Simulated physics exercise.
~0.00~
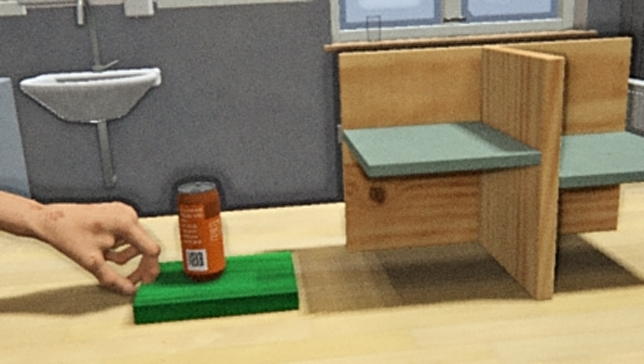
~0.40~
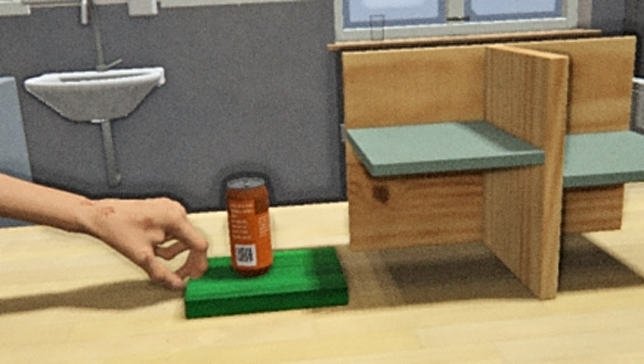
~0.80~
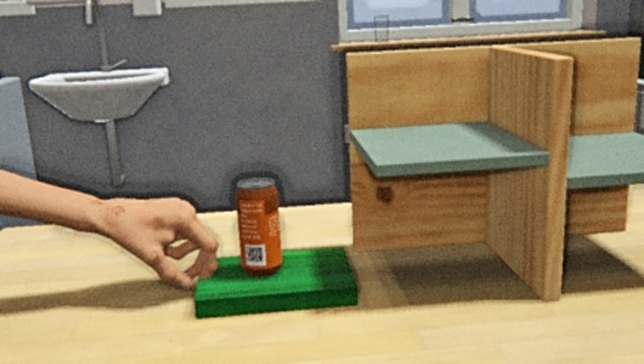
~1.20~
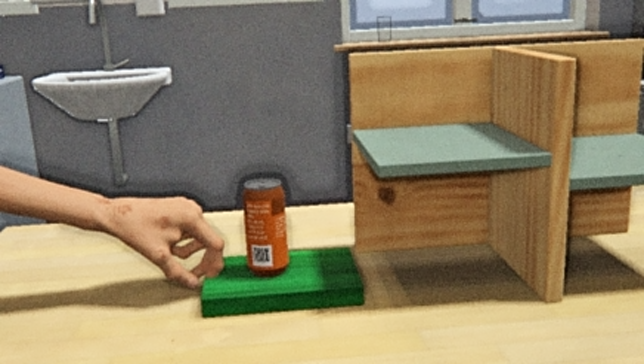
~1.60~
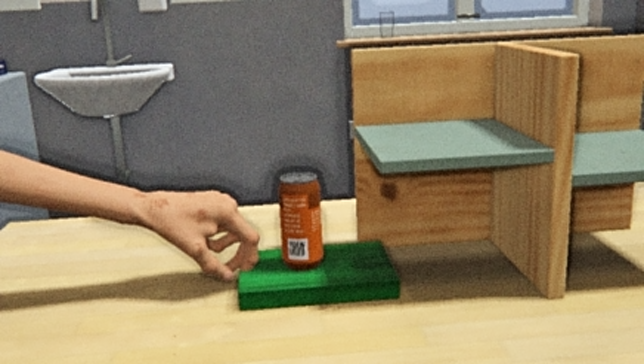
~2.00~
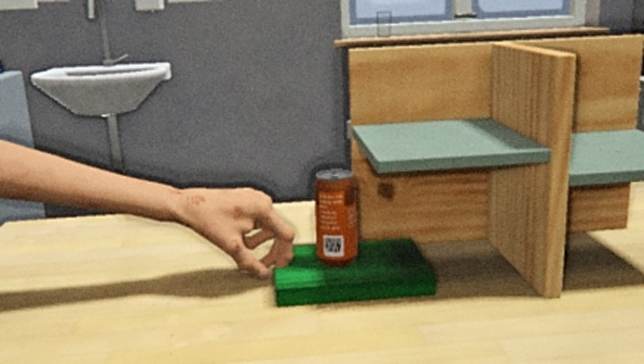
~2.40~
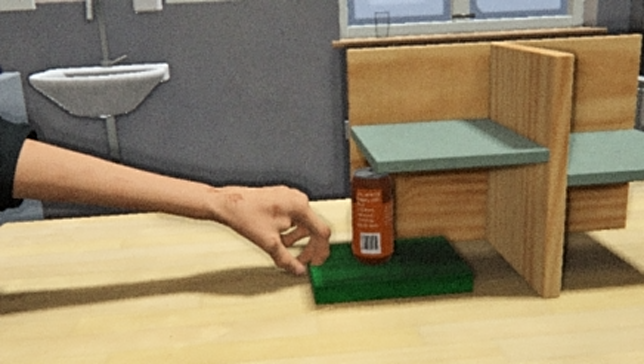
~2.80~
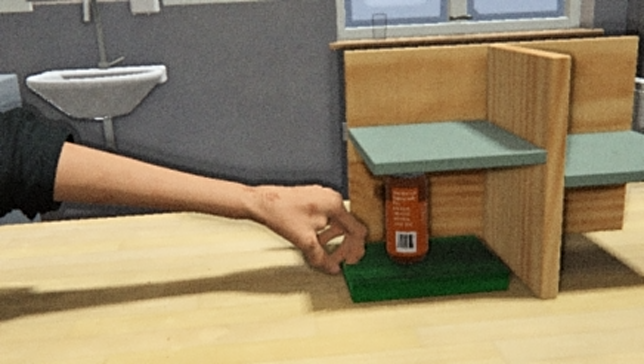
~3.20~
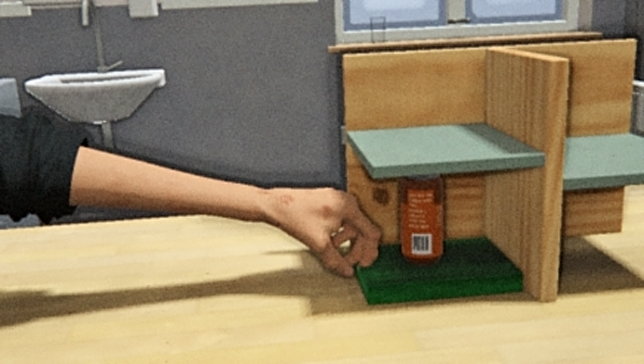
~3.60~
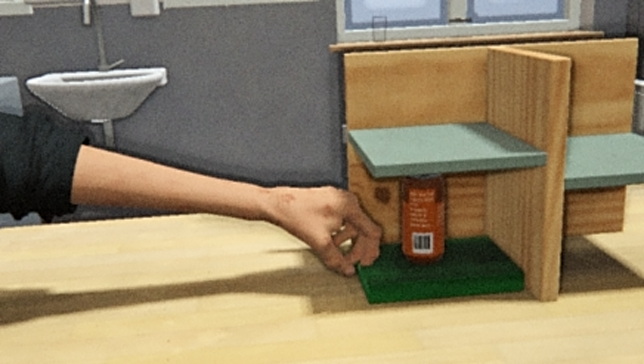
The video shows a hand pushing a green board carrying an upright orange can rightward across a wooden surface towards a low shelf. The can passes beneath the shelf without tipping, and the board stops beside the upright wooden panel, the hand still at its left end.
